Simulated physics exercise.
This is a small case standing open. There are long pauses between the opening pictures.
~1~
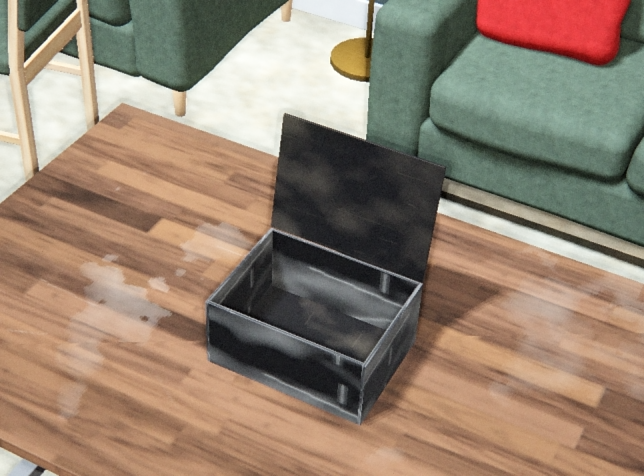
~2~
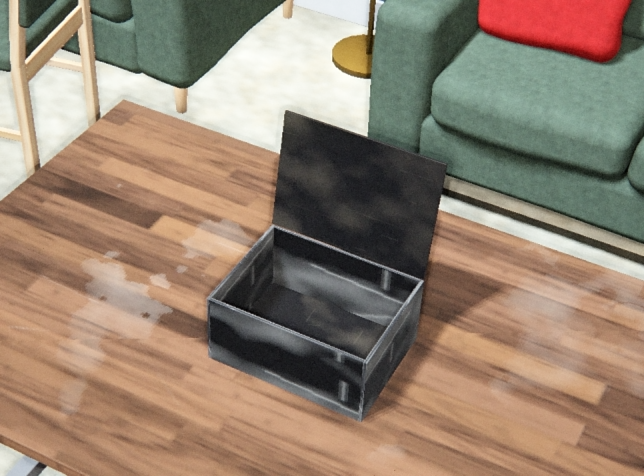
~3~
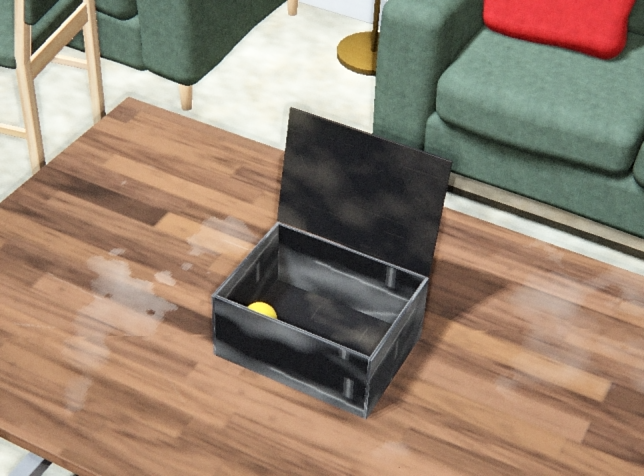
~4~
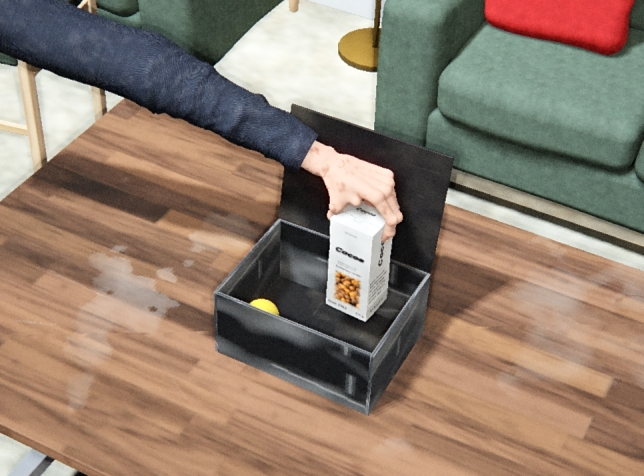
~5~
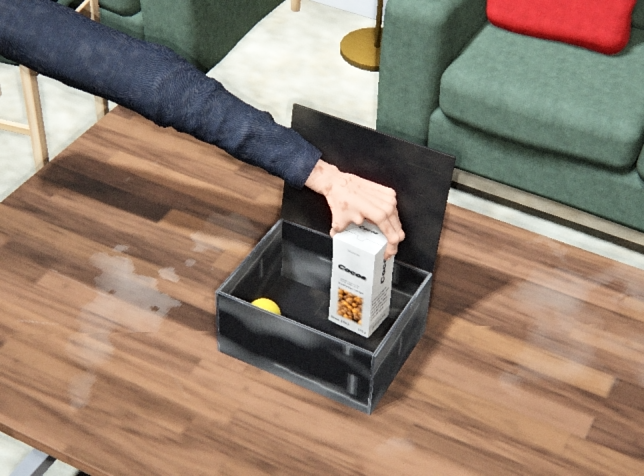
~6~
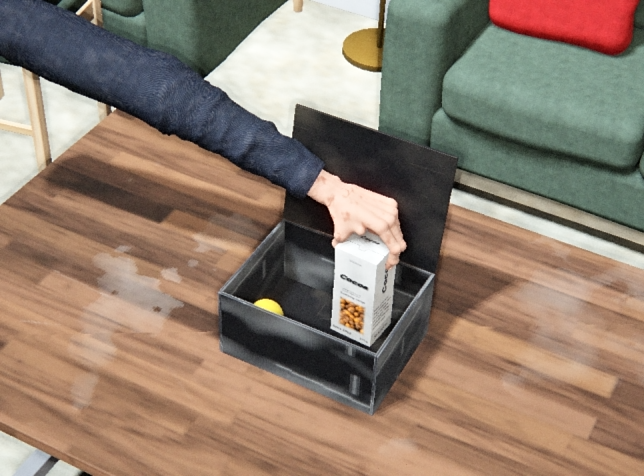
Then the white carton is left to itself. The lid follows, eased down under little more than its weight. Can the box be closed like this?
As it turns out, it is held up.
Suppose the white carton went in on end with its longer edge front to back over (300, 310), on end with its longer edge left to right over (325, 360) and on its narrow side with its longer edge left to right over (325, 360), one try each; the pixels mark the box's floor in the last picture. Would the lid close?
In the first case it stays ajar; in the second case it stays ajar; in the third case it shuts flat.
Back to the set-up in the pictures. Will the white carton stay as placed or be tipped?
The white carton stays as placed.
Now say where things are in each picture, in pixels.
In the first frame, the last thing is not in view yet.
In the second frame, the last thing is not in view yet.
In the third frame, the last thing is not in view yet.
In the fourth frame, still above its spot; white carton (359, 260).
In the fifth frame, still above its spot; white carton (362, 277).
In the sixth frame, put in, still held; white carton (364, 286).
Then, 1.10 s past the last view, lid starting down.
Then, 2.30 s past the last view, lid 79° above the rim.
Then, 4.30 s past the last view, lid 80° above the rim.
Finally, lid 80° above the rim; both still in place. Final places as the last picture's camera would see them, white carton near (365, 285).
